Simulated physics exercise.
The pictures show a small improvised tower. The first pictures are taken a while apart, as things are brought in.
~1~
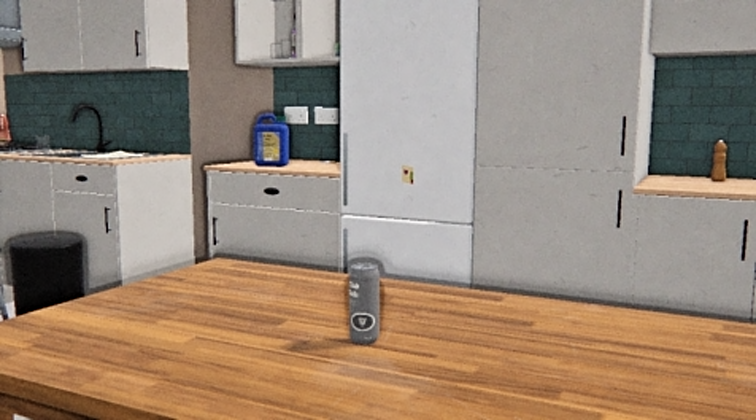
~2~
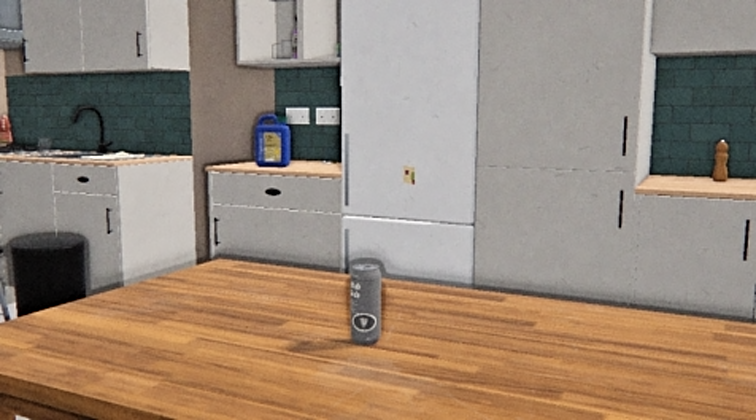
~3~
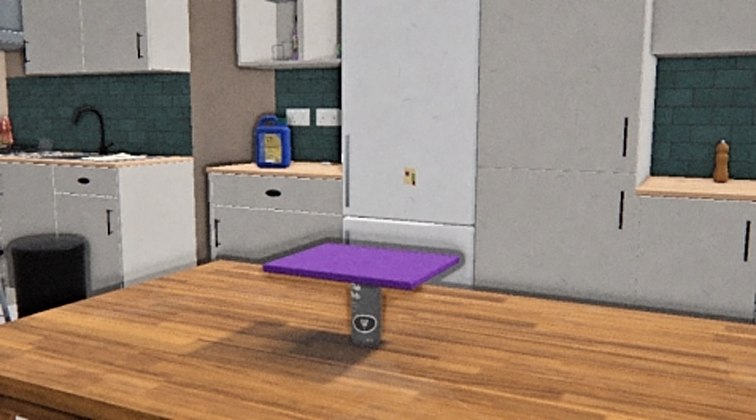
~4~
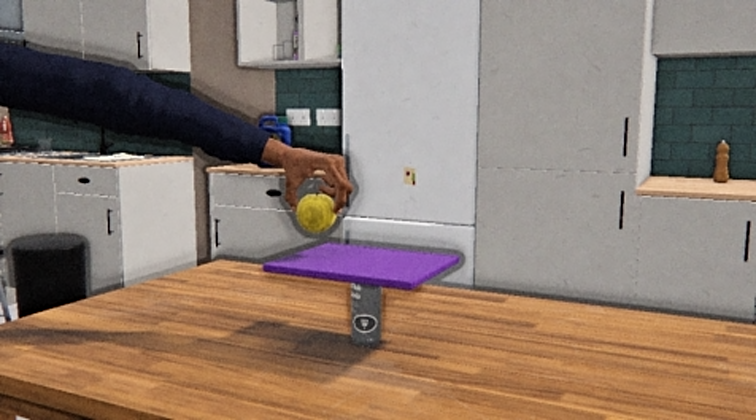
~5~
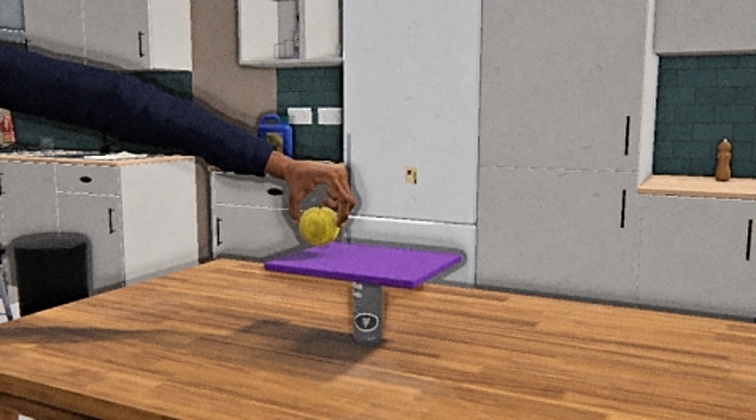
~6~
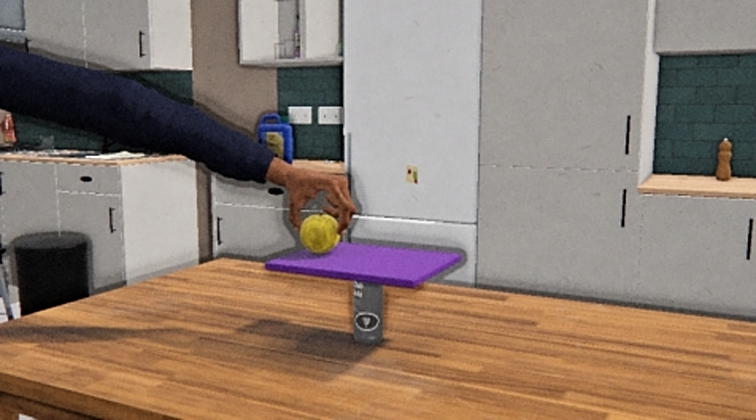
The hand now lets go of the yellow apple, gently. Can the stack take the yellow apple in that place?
Here the stack comes apart.
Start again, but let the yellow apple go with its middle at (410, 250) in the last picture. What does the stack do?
Then it comes apart.
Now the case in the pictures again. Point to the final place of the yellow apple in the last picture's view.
At about (288, 310).
Then, 0.30 s after the last picture, yellow apple now fallen; purple lid tipped 38° from how it was.
Then, 0.40 s after the last picture, purple lid tipped 67° from how it was.
Then, 0.70 s after the last picture, purple lid now fallen; grey can tipped 24° from how it was.
Then, 0.80 s after the last picture, grey can tipped 73° from how it was.
By the end, fallen, yellow apple, purple lid and grey can. Seen from the same camera at the end, yellow apple near (288, 310). The stack gives way.
